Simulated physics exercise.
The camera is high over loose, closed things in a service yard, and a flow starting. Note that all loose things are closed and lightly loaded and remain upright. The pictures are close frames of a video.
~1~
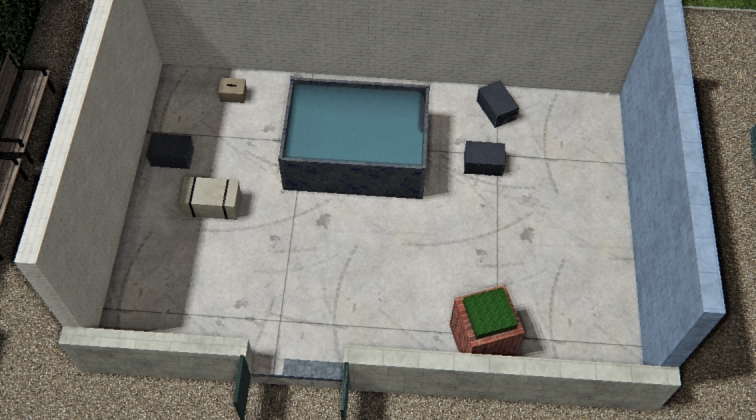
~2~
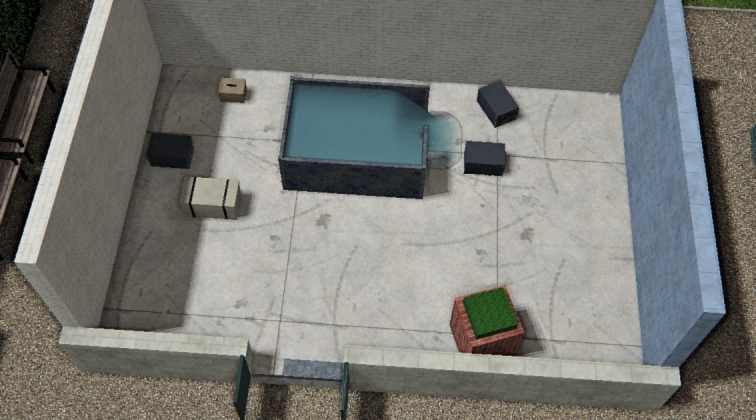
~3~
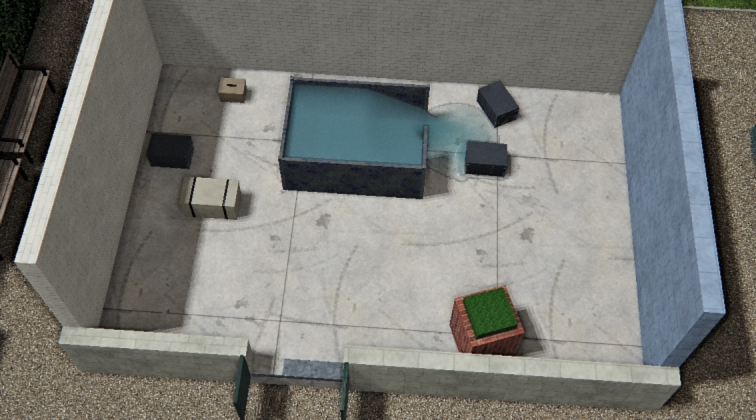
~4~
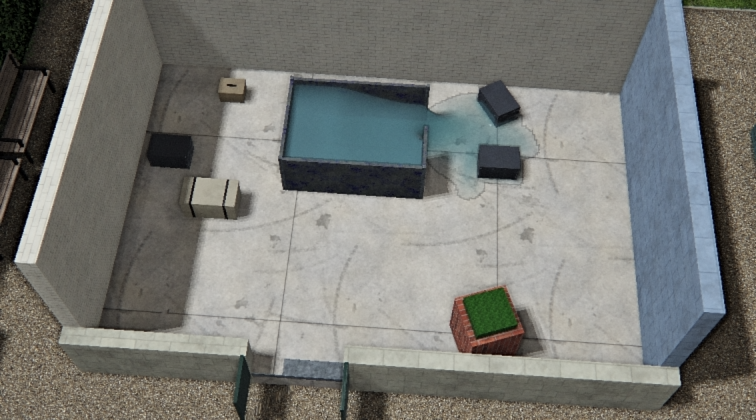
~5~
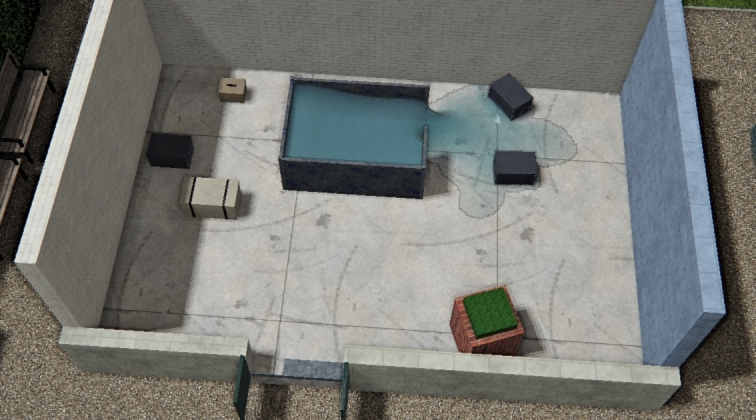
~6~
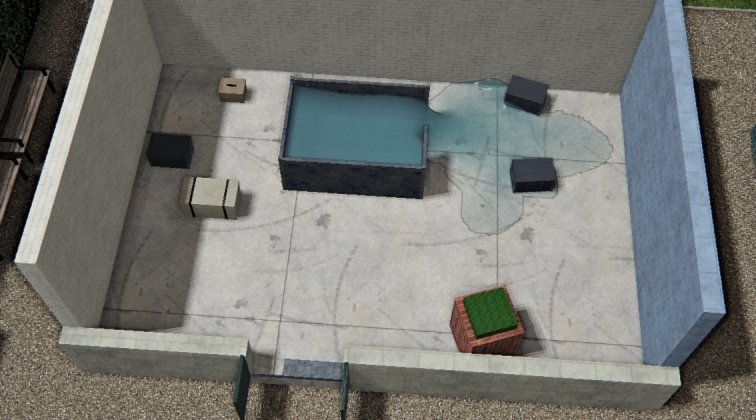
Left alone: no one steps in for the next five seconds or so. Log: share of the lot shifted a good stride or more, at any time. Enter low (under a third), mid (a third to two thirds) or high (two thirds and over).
Mid.
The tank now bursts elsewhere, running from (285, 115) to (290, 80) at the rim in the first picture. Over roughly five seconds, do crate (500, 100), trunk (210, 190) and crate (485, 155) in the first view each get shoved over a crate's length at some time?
Same order as named: Not sent that far; sent that far; not sent that far.
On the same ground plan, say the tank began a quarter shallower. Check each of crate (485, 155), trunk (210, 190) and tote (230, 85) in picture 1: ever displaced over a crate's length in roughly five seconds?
Per item, in order: Cleared the mark; missed the mark; missed the mark.
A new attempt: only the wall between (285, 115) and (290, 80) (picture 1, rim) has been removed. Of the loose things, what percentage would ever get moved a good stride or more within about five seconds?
My estimate is some 60 per cent of them.
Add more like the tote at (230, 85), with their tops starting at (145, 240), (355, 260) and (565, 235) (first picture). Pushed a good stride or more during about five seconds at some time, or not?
Taking them one at a time: Falls short; falls short; goes the distance.
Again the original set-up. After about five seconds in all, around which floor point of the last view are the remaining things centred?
On the floor of the last picture, roughly (335, 217).
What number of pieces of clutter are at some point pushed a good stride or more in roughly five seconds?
That adds up to 2.
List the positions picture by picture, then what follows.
The first picture shows a crate at (486, 153), on the bottom; a crate at (499, 98), on the bottom; 0 of 5 have shifted.
The second picture shows a crate at (486, 153), on the bottom; a crate at (499, 98), on the bottom; 0 of 5 have shifted.
The third picture shows a crate at (487, 153) rests on the ground; a crate at (499, 98), on the bottom; 0 of 5 have shifted.
The fourth picture shows a crate at (500, 157) rests on the ground, close to its start; a crate at (500, 98) rests on the ground; 1 of 5 have shifted.
The fifth picture shows a crate at (516, 163), on the bottom, a stride from its start; a crate at (512, 91), on the bottom, close to its start; 2 of 5 have shifted.
The sixth picture shows a crate at (534, 170), on the bottom, a stride from its start; a crate at (527, 89) rests on the ground, a stride from its start; 2 of 5 have shifted.
A moment on, 2 of 5 are well off their spots; 1 afloat.
Next, 2 of 5 are well off their spots; 1 afloat.
Later, 2 of 5 are well off their spots; 2 afloat.
In the end, 2 of 5 are well off their spots, and 2 have been at some point; 2 afloat.
